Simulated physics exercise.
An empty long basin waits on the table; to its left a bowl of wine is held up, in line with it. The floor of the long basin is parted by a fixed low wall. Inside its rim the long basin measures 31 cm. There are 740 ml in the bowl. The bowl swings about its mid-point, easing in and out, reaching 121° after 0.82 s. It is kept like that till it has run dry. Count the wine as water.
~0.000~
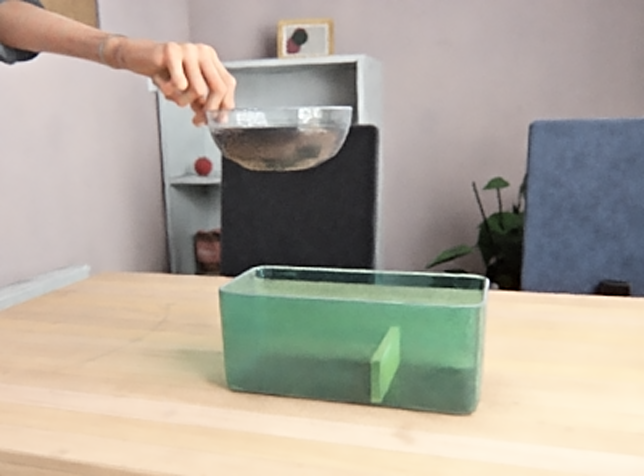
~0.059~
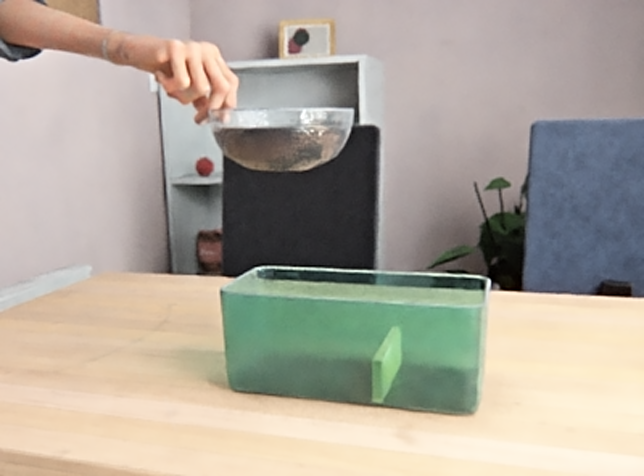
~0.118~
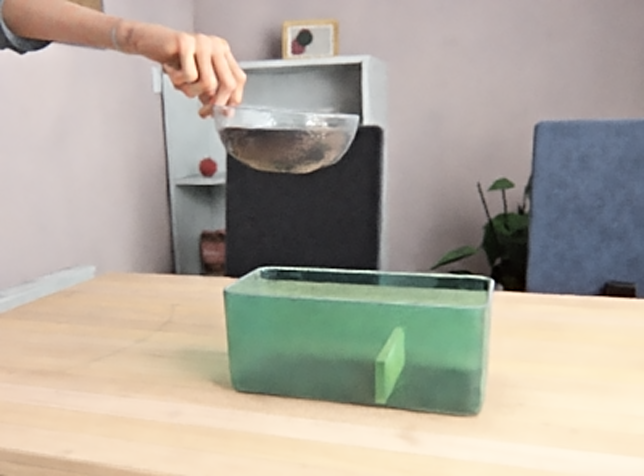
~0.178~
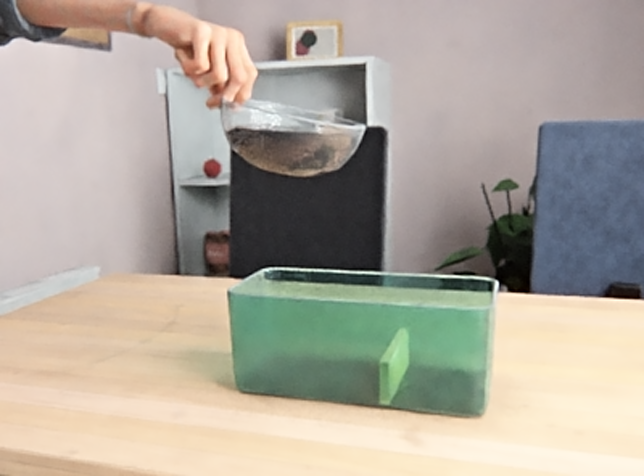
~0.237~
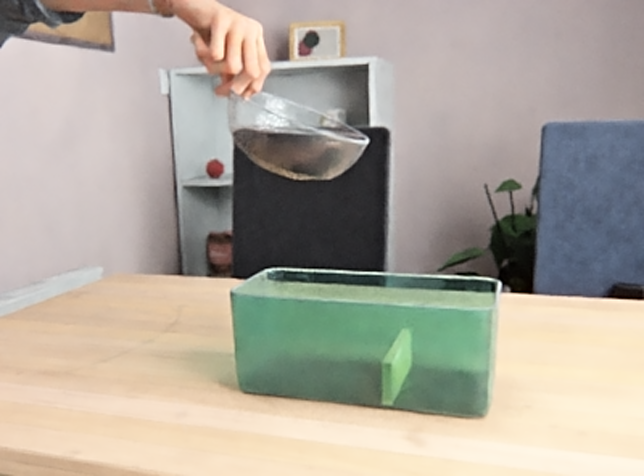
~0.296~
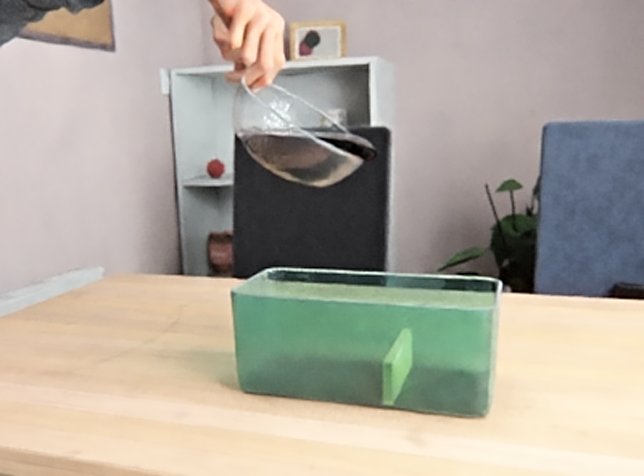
Above an empty greenish basin on a wooden table, a hand held a clear bowl of dark liquid almost level, then tilted it steadily further to the right, its liquid shifting toward the lower rim.
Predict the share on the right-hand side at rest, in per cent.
Roughly 46 per cent is past the wall.
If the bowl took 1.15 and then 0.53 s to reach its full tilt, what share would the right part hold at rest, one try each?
In turn about 60 and 40 per cent.
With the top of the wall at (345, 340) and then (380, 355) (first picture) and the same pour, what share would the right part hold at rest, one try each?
First 80, then 45 per cent.
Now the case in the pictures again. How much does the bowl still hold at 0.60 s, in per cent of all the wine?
Some 5 per cent.
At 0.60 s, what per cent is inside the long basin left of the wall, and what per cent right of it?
Left about 10, right about 50.
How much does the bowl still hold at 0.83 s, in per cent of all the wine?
Near 0 in a hundred.
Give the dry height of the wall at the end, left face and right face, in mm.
Left about 36 mm, right about 28 mm.
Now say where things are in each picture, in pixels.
In the first frame, tilt 0°; pouring edge (348, 109); surface from (221, 129) to (345, 126); the long basin's rim runs from (237, 279) to (485, 292); the wall's top is at (386, 343).
In the second frame, tilt 2°; pouring edge (350, 112); surface from (223, 129) to (347, 128).
In the third frame, tilt 6°; pouring edge (355, 118); surface from (228, 127) to (351, 131).
In the fourth frame, tilt 14°; pouring edge (361, 129); surface from (235, 127) to (358, 135).
In the fifth frame, tilt 23°; pouring edge (364, 143); surface from (241, 127) to (365, 137).
In the sixth frame, tilt 35°; pouring edge (363, 159); surface from (248, 130) to (355, 144); 7 per cent is over the edge.
By 0.60 s the tilt is 101° and 5 per cent is still to pour, 10 is left of the wall and 50 right of it.
By 0.83 s the tilt is 121° and 0 per cent is still to pour, 42 is left of the wall and 45 right of it.
By 1.06 s the tilt is 121° and 0 per cent is still to pour, 49 is left of the wall and 48 right of it.
By 1.32 s the tilt is 121° and 0 per cent is still to pour, 50 is left of the wall and 47 right of it.
At rest 50 per cent lies left of the wall, 46 right of it and 3 outside.
